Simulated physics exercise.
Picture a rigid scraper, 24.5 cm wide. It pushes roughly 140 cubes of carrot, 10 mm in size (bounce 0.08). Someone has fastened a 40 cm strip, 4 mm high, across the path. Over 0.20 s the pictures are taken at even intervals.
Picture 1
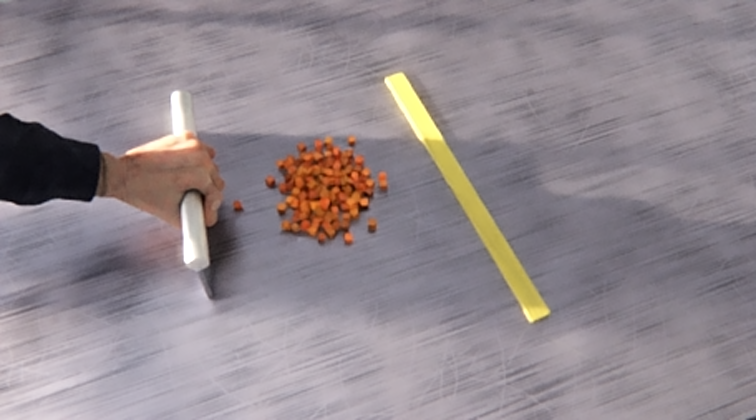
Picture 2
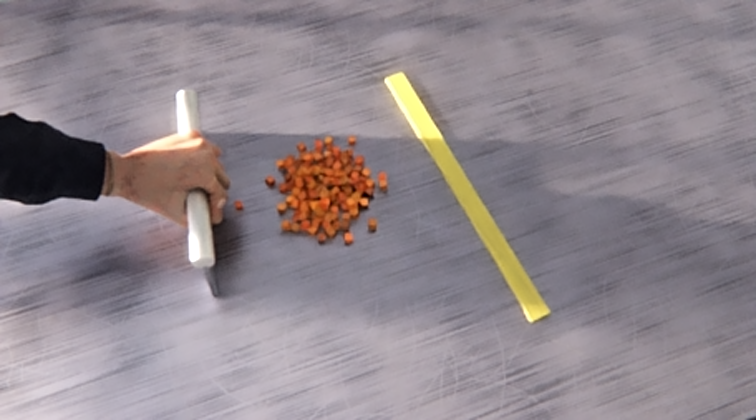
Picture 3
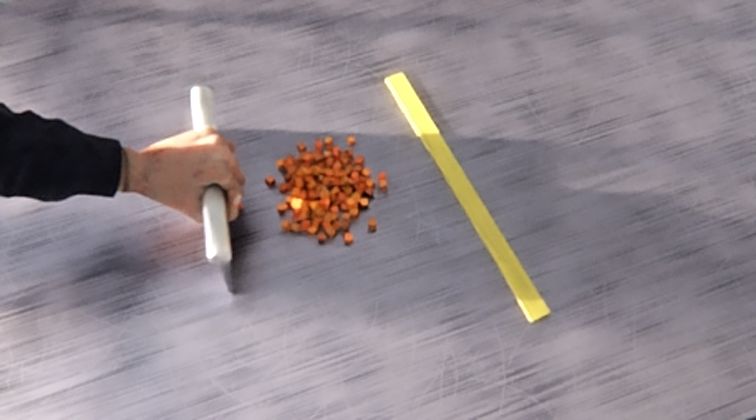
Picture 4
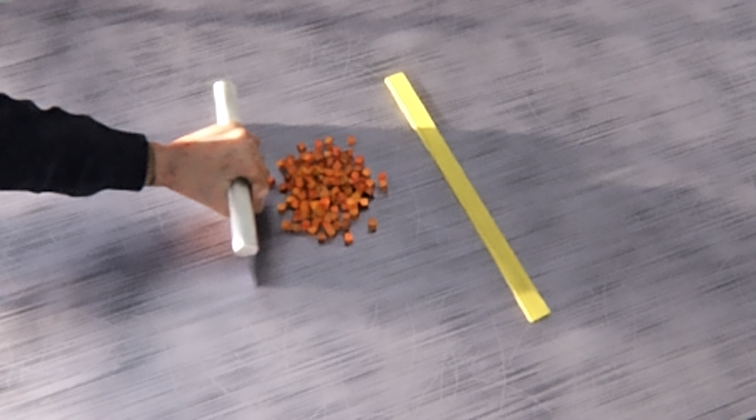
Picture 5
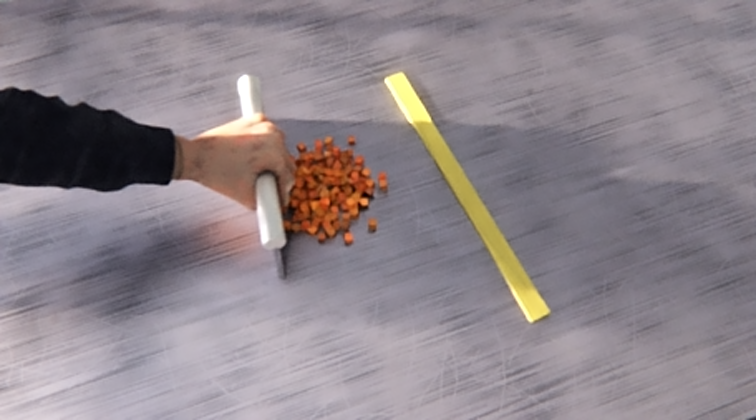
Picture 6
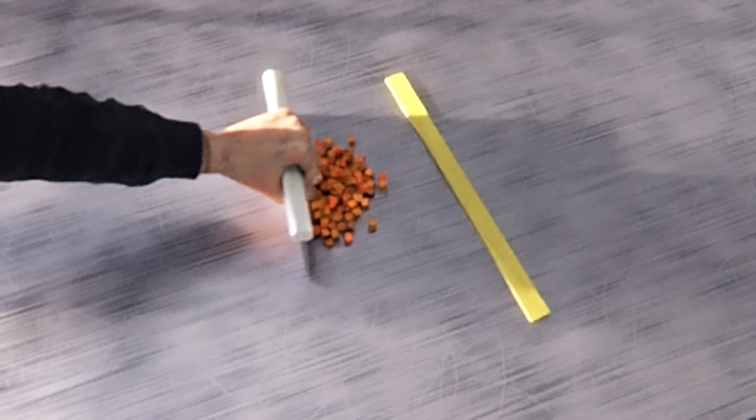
A hand in a dark sleeve grips a white-handled scraper standing left of a loose pile of orange carrot cubes, with a yellow strip lying slantwise to the right. The hand slides the scraper rightward across the grey surface, reaches the pile's left edge, then pushes into the cubes, bunching them slightly rightward.
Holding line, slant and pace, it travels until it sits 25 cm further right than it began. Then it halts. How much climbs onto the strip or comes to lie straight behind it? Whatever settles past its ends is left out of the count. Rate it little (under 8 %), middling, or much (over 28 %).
Rating: Much.
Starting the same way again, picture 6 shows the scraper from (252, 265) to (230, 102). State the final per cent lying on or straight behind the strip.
The figure is higher than 30.
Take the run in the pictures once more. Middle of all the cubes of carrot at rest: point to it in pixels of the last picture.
The middle ends up roughly at (438, 171).
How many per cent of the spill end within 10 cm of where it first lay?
Close to 0 per cent, by my estimate.
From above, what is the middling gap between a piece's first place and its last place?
I'd put it at close to 16 cm.
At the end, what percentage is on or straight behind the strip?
Share: Some 40 %.
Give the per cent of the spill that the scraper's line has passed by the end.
About 0 per cent.
Then, 0.15 s after the last picture, scraper 23 cm from its start, spill 17 cm wide; elsewhere 100 %.
Then, 0.30 s after the last picture, scraper 25 cm from its start, spill 21 cm wide; on or straight behind the strip 40 %, elsewhere 60 %.
Then, 0.42 s after the last picture, scraper 25 cm from its start, spill 23 cm wide; on or straight behind the strip 40 %, elsewhere 60 %.
In the end, on or straight behind the strip 40 %, elsewhere 60 %.
